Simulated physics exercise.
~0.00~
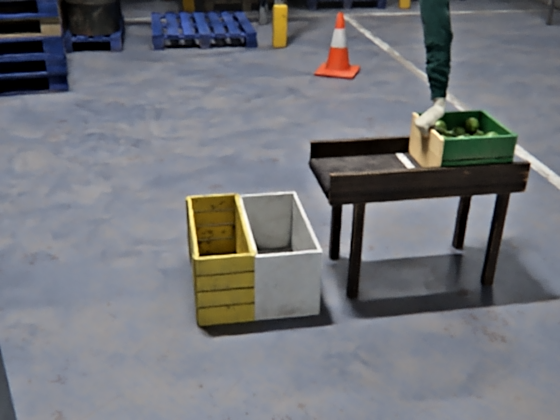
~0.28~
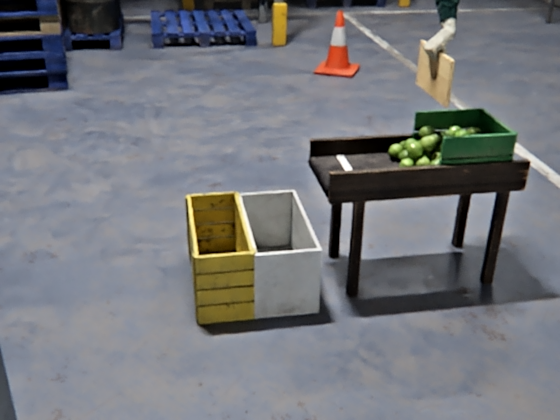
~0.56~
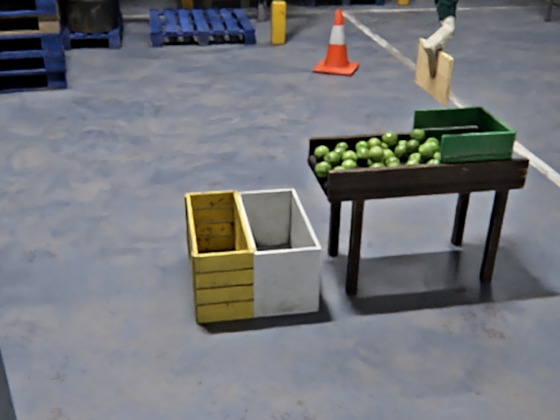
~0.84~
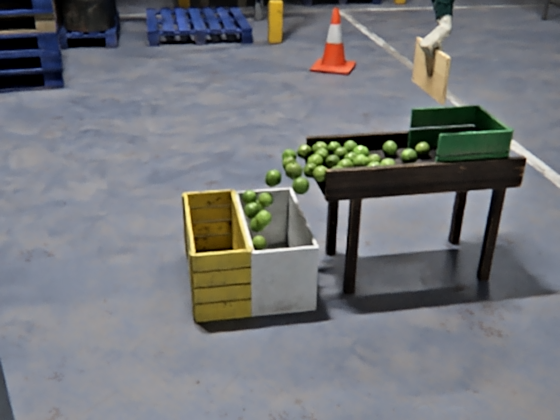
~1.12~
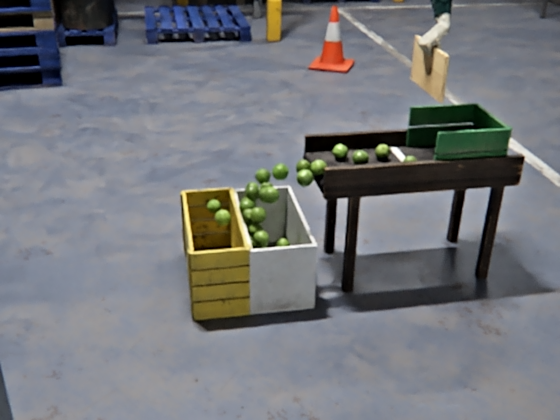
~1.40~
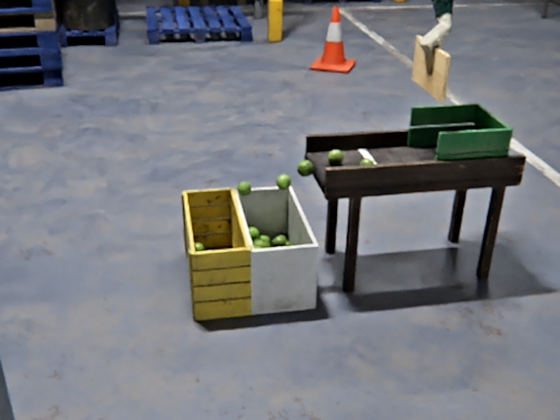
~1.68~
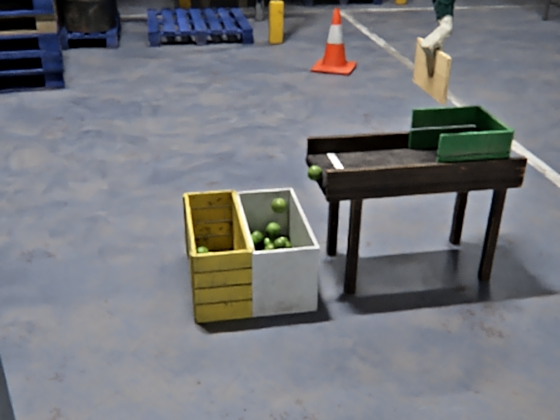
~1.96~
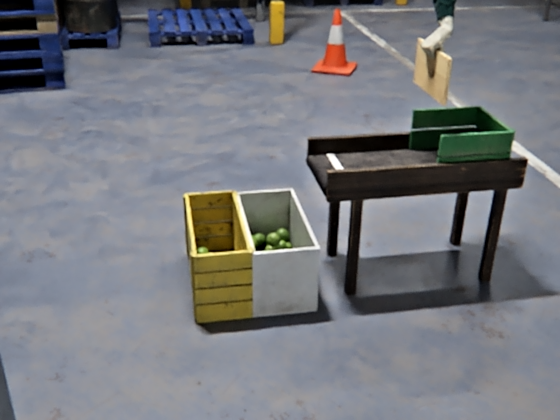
Green apples rolling left along a dark conveyor and dropping off its end, most landing in a white box, few in a yellow bin.
